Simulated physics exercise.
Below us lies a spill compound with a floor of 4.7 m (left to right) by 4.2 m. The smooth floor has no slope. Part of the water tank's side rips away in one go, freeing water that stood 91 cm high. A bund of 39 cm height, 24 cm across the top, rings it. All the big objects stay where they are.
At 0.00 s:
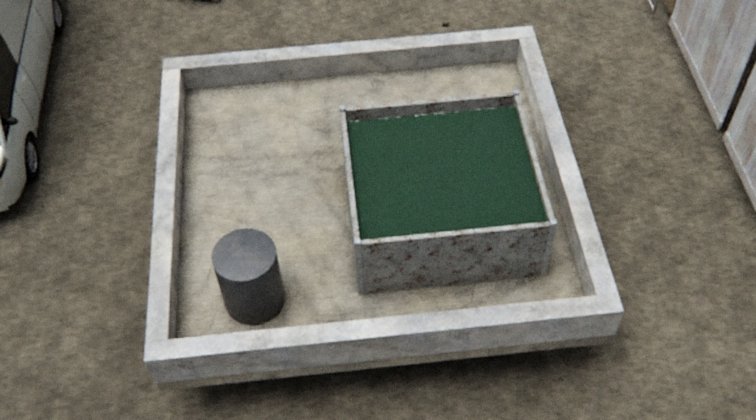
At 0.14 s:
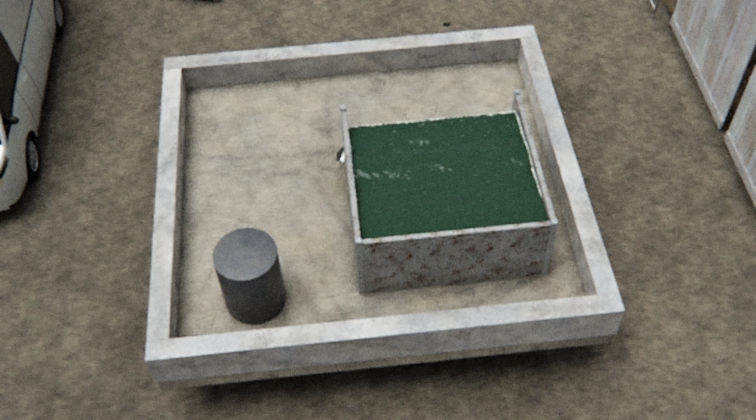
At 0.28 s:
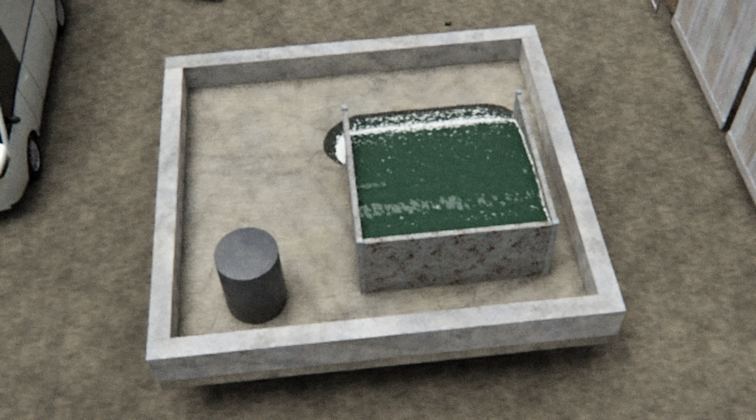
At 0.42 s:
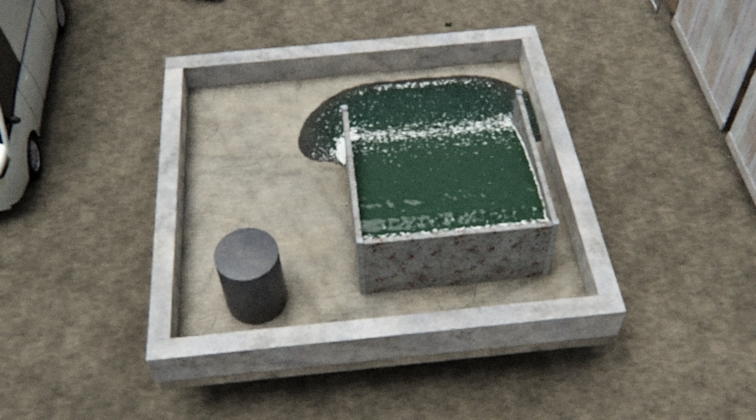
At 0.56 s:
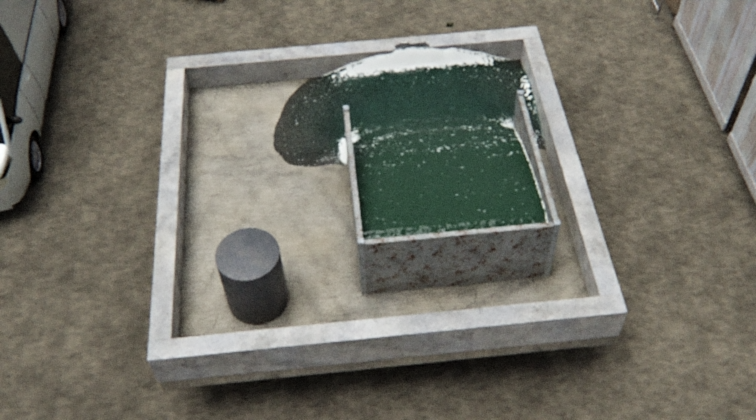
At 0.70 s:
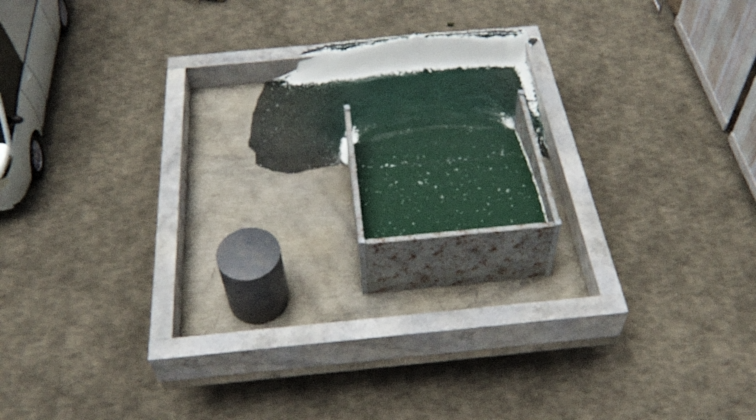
A low-walled square compound held a tank of green water and a dark cylinder; the tank's far side gave way, and water spread across the floor behind it, foaming white along the back wall.
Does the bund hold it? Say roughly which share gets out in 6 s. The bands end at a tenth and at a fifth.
Of the water, a tenth to a fifth goes over.
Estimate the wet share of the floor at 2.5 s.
Near 70 per cent is wet.
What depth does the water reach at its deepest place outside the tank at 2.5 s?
Roughly 47 cm.
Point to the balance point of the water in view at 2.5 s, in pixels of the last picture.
Near (398, 142).
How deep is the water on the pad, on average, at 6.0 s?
Roughly 16 cm.
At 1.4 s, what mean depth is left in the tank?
Some 39 cm.
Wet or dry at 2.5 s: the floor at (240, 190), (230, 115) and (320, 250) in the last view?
In that order: Under water, wet, dry.
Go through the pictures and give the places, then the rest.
The water tank at (442, 168) is whole and still, 91 cm deep, in the first frame.
The front is at (342, 160), 1.1 m from the gap at (430, 141); 0.5 m2 of floor is under water; 91 cm left at the back of the water tank, in the second frame.
The front is at (332, 140), 1.3 m from the gap at (431, 142); 1.7 m2 of floor is under water; 89 cm left at the back of the water tank, in the third frame.
The front is at (525, 97), 1.7 m from the gap at (431, 145); 3.7 m2 of floor is under water; 80 cm left at the back of the water tank, in the fourth frame.
Water pours out at (432, 145) and has run 2.2 m, to (299, 96); deepest outside 42 cm, 78 cm at the water tank's back, in the fifth frame.
Water pours out at (433, 145) and has run 2.6 m, to (273, 83); deepest outside 74 cm, 75 cm at the water tank's back, in the sixth frame.
After 1.1 s water covers 40 % of the floor and is deepest (98 cm) near (422, 73); 1 % is over the wall.
After 1.4 s water covers 40 % of the floor and is deepest (74 cm) near (522, 64); 5 % is over the wall.
After 2.5 s water covers 60 % of the floor and is deepest (47 cm) near (191, 102); 13 % is over the wall.
After 4.0 s water covers 80 % of the floor and is deepest (42 cm) near (197, 353); 14 % is over the wall.
After 6.0 s water covers 85 % of the floor and is deepest (33 cm) near (563, 316); 14 % is over the wall.
